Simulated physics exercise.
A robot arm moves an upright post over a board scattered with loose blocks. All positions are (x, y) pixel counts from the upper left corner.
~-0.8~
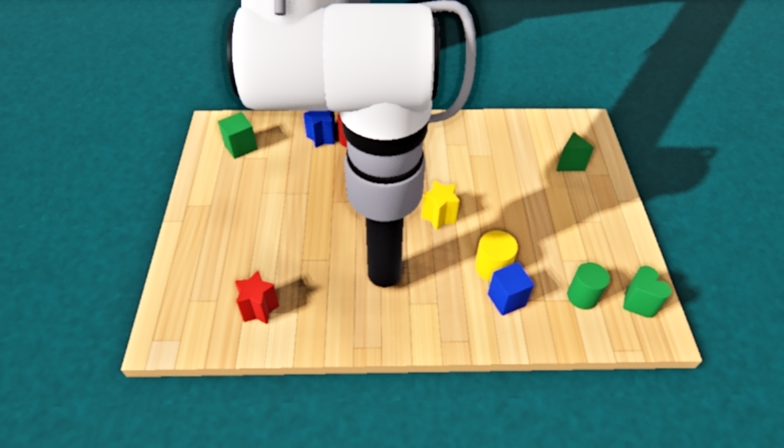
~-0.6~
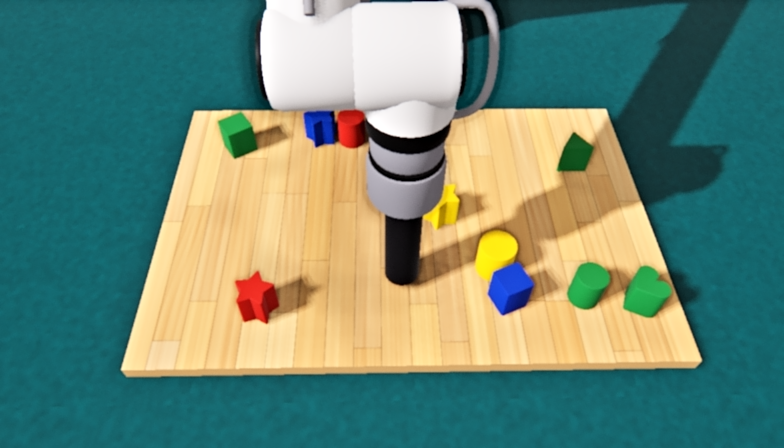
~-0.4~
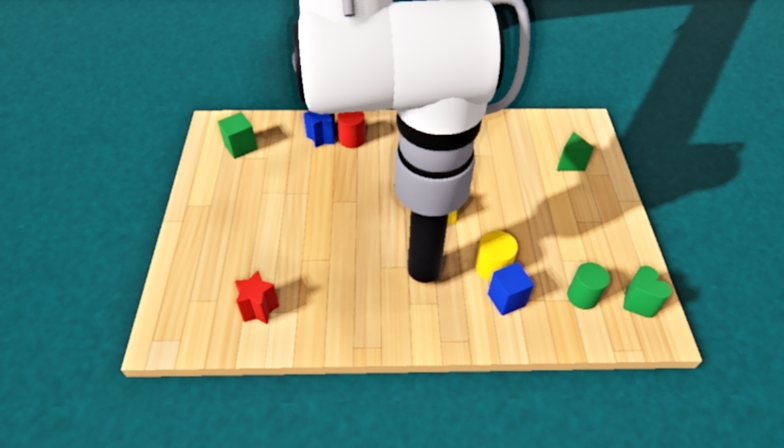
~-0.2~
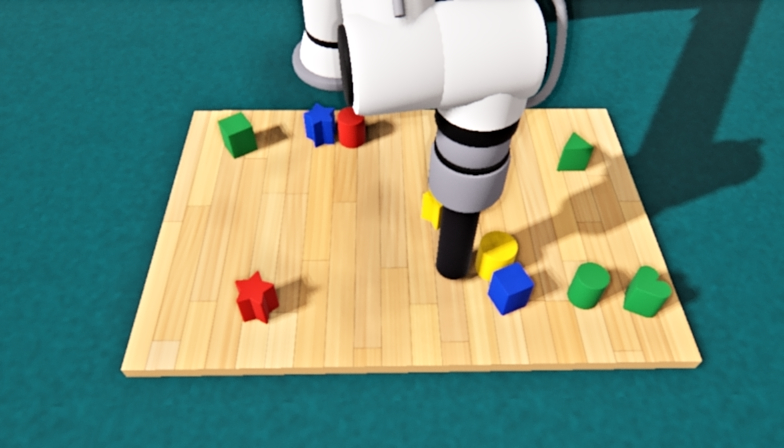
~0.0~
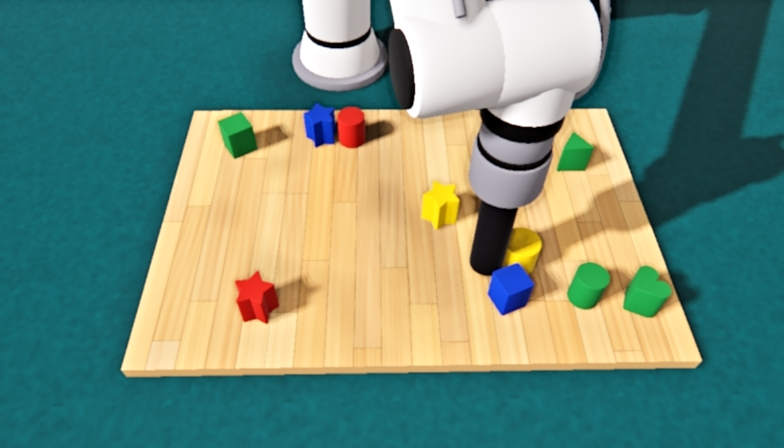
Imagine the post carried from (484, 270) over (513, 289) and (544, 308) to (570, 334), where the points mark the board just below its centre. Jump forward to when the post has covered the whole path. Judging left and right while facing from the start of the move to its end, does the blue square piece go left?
Answer: No.
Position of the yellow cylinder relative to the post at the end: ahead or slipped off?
Beside or behind, I predict.
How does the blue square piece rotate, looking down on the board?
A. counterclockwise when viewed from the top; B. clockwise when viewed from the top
It's B.
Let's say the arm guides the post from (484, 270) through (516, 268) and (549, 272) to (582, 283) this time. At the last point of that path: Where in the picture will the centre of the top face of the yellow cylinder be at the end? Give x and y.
My estimate: (590, 231).
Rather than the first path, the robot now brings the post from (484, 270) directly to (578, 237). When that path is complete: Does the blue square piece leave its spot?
That would be a no.
On the path given first. One third of the way, post at (517, 281); blue square piece at (531, 297), turned 30° clockwise; yellow cylinder at (534, 241).
Two thirds of the way, post at (548, 301); blue square piece at (543, 315), turned 60° clockwise; yellow cylinder at (534, 241).
At the end, post at (573, 327); blue square piece at (545, 321), turned 80° clockwise; yellow cylinder at (534, 241); green cylinder still.
